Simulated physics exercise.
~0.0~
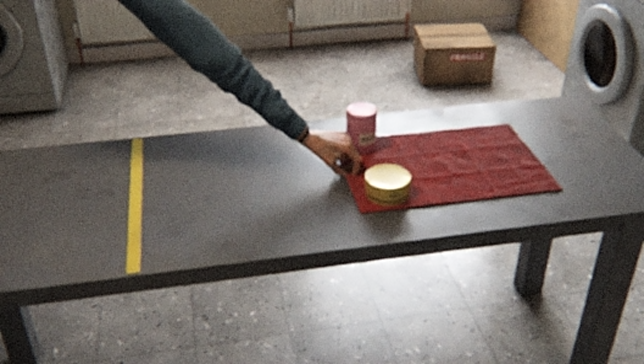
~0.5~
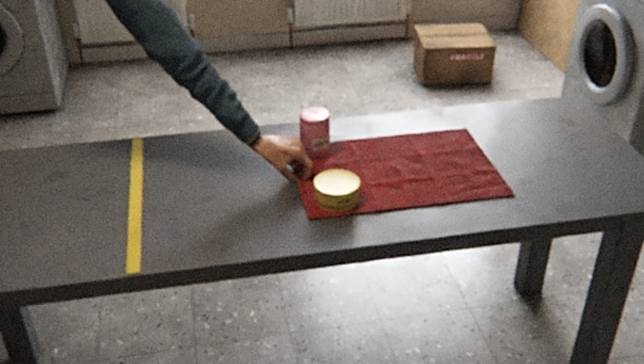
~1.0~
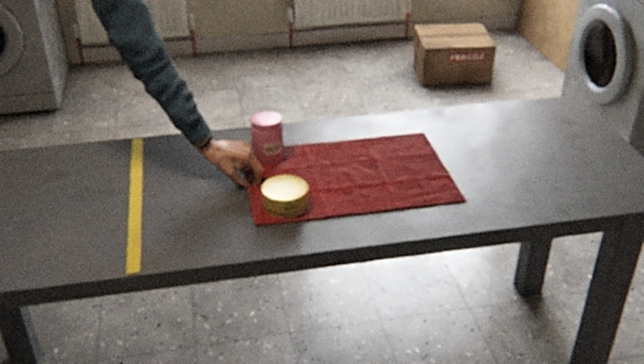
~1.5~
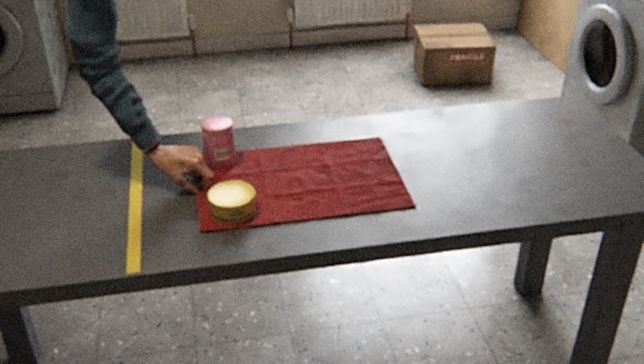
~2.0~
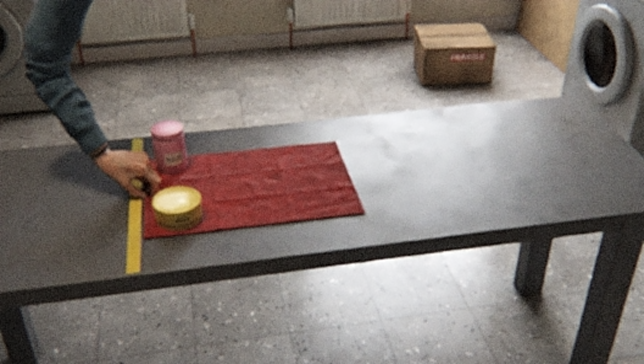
A hand pulled a red place mat leftward along a dark table, with a yellow tub and an upright pink jar riding on it, until the cloth's edge reached the yellow tape, and both were still sitting on the mat.
